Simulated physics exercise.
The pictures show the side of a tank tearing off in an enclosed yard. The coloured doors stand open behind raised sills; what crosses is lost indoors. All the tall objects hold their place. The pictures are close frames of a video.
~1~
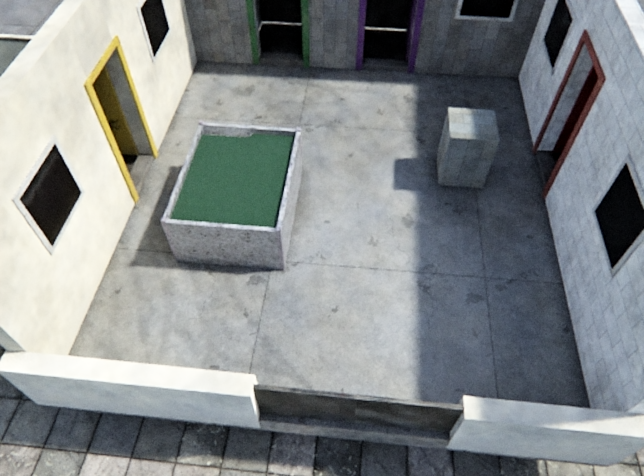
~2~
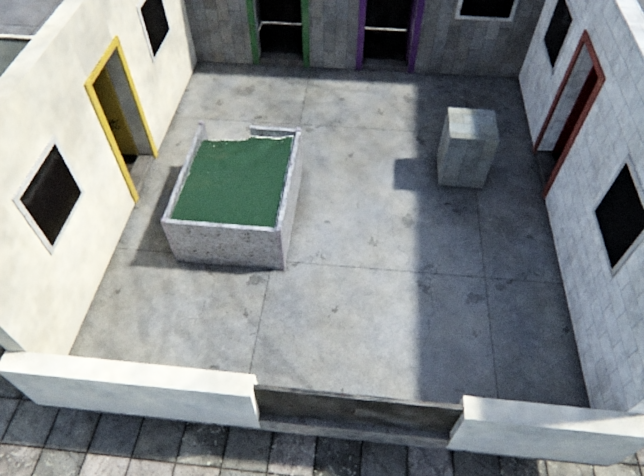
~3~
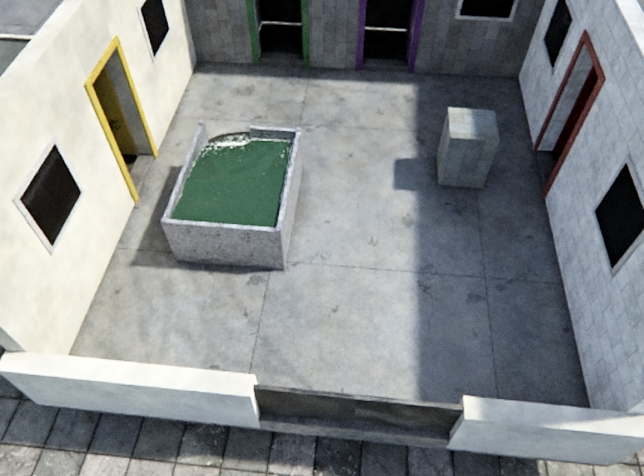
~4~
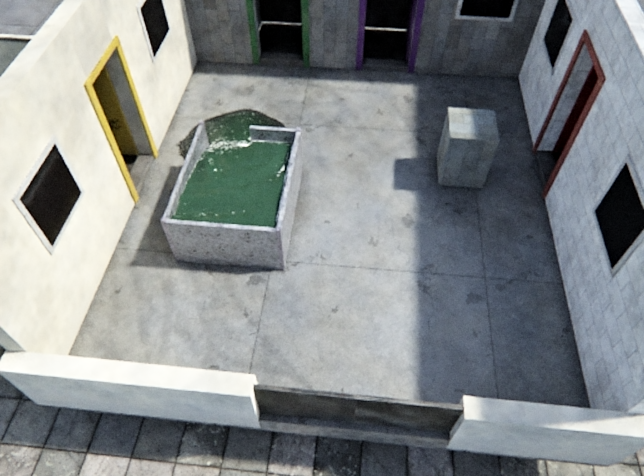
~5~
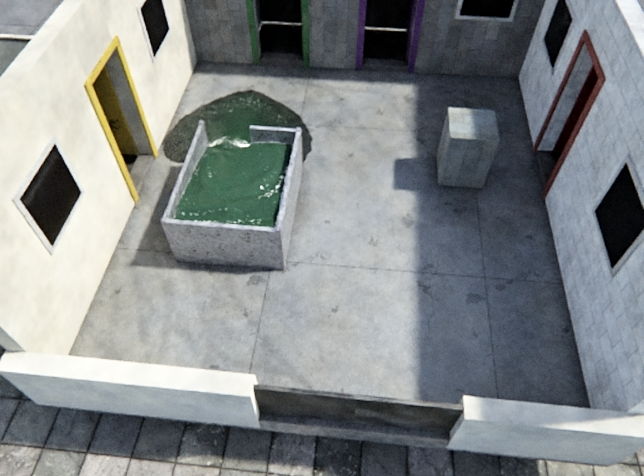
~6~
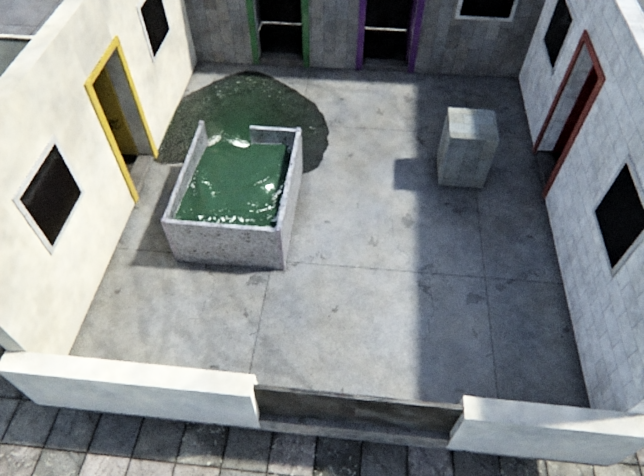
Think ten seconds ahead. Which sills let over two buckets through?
The red door holds within the limit; the yellow door holds within the limit; the purple door holds within the limit; the green door floods.
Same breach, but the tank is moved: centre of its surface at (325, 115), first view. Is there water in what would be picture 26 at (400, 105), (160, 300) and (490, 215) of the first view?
One after the other: Awash, clear, dry.
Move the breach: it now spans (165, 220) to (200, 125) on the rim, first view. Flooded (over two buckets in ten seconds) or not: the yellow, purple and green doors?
My reading: Yellow door floods; purple door stays under; green door is under.
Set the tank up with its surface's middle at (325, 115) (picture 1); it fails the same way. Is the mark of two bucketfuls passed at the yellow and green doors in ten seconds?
In short: The yellow door lets less in, the green door lets more in.
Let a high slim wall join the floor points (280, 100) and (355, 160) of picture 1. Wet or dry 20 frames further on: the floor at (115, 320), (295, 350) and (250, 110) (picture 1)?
One after the other: Clear, clear, awash.
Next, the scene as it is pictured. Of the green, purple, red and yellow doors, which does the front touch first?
First comes the door marked green.
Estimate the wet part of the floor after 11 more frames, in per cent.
About 25 per cent.
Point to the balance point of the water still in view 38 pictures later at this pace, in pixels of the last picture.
Roughly at (312, 141).
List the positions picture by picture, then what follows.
Still water in the water tank at (237, 176), in the first picture.
The front is at a hidden place, out from the gap on the water tank's far side, in the second picture.
The front is at a hidden place, out from the gap on the water tank's far side, in the third picture.
Water pours out on the water tank's far side and has run to (237, 113), in the fourth picture.
Water pours out on the water tank's far side and has run to (250, 93), in the fifth picture.
Water pours out on the water tank's far side and has run to (247, 74), in the sixth picture.
A moment on, water covers 20 % of the floor; the red door not reached, the yellow door wet at the sill, nothing in, the purple door not reached, the green door under two buckets in.
Next, water covers 25 % of the floor; the red door not reached, the yellow door wet at the sill, nothing in, the purple door wet at the sill, nothing in, the green door over two buckets in.
Then, water covers 30 % of the floor; the red door not reached, the yellow door wet at the sill, nothing in, the purple door wet at the sill, nothing in, the green door far over two buckets in.
Later, water covers 55 % of the floor; the red door under two buckets in, the yellow door wet at the sill, nothing in, the purple door wet at the sill, nothing in, the green door far over two buckets in.
In the end, water covers 90 % of the floor; the red door under two buckets in, the yellow door wet at the sill, nothing in, the purple door wet at the sill, nothing in, the green door far over two buckets in.
